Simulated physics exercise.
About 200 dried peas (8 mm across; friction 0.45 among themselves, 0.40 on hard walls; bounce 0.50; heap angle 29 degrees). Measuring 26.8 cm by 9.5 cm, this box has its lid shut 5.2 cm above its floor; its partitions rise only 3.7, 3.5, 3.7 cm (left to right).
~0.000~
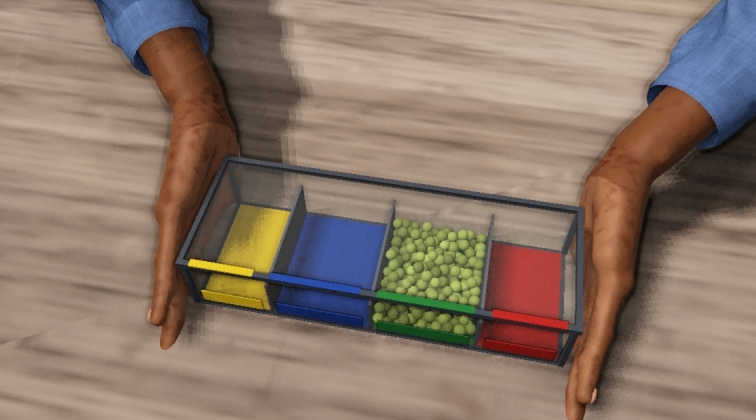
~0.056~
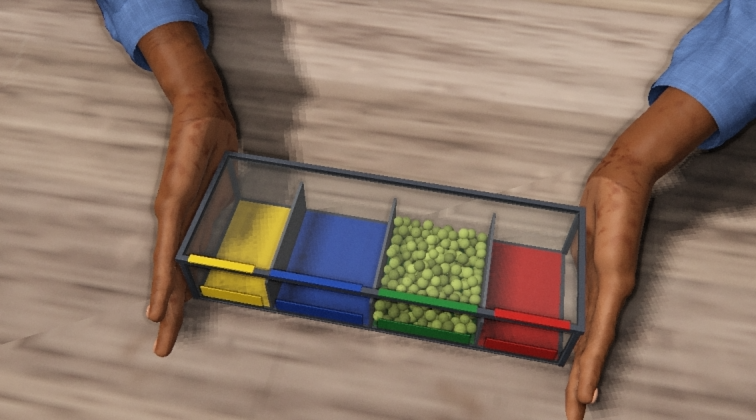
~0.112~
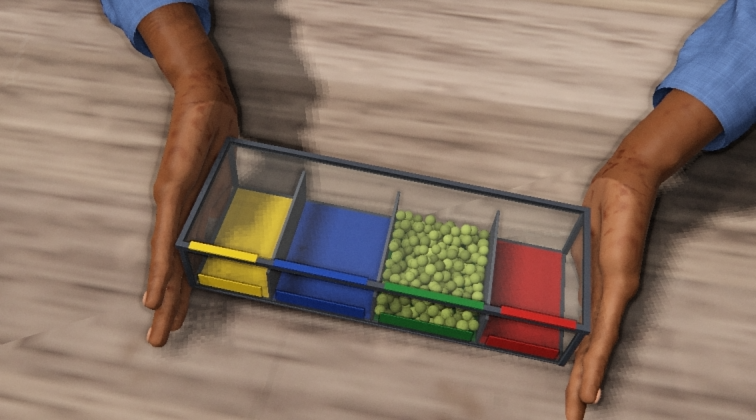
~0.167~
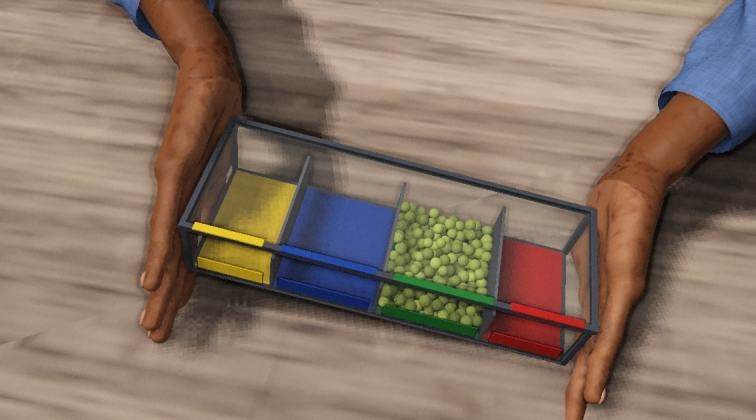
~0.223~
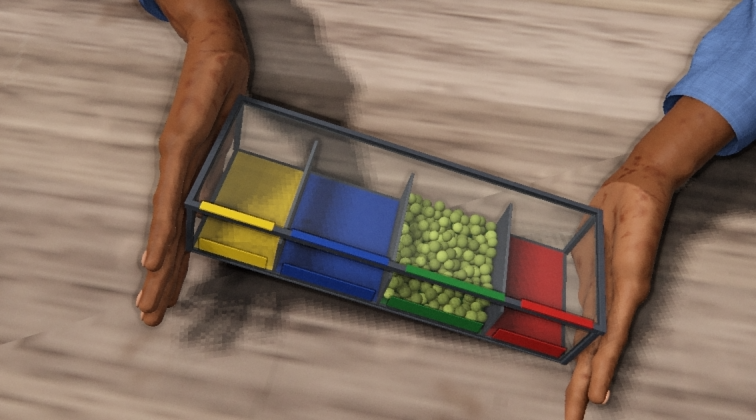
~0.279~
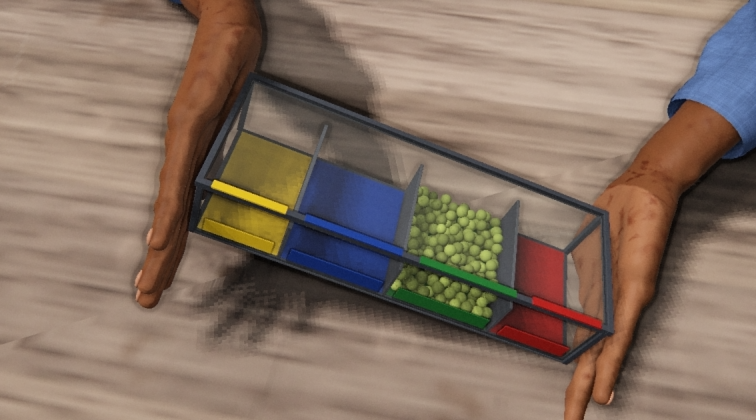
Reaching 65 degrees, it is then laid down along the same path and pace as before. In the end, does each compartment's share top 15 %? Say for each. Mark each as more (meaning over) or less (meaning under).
Red compartment - less; blue compartment - less; green compartment - more; yellow compartment - less.
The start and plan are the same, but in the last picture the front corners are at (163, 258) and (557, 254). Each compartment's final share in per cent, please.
You'd see red at 0 percent, blue at 10, green at 90 and yellow at 0 percent.
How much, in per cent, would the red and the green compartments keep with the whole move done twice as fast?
That way red would end with 10 per cent and green with 90 per cent.
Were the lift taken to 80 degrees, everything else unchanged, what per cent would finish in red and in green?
Red: 20; green: 80 (per cent).
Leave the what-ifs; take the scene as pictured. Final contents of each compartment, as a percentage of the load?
Final shares in percent: Red 5, blue 0, green 95, yellow 0.
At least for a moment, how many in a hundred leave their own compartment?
Roughly 5 per cent.
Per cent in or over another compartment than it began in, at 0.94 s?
About 0 %.
Then, at 0.94 s, tilt 63 degrees; green 100 %.
After 1.37 s, tilt 27 degrees; red 5 %, green 95 %.
Then, at 1.89 s, tilt 0 degrees; red 5 %, green 95 %.
At rest (2.3 s), red 5 %, blue 0 %, green 95 %, yellow 0 %.
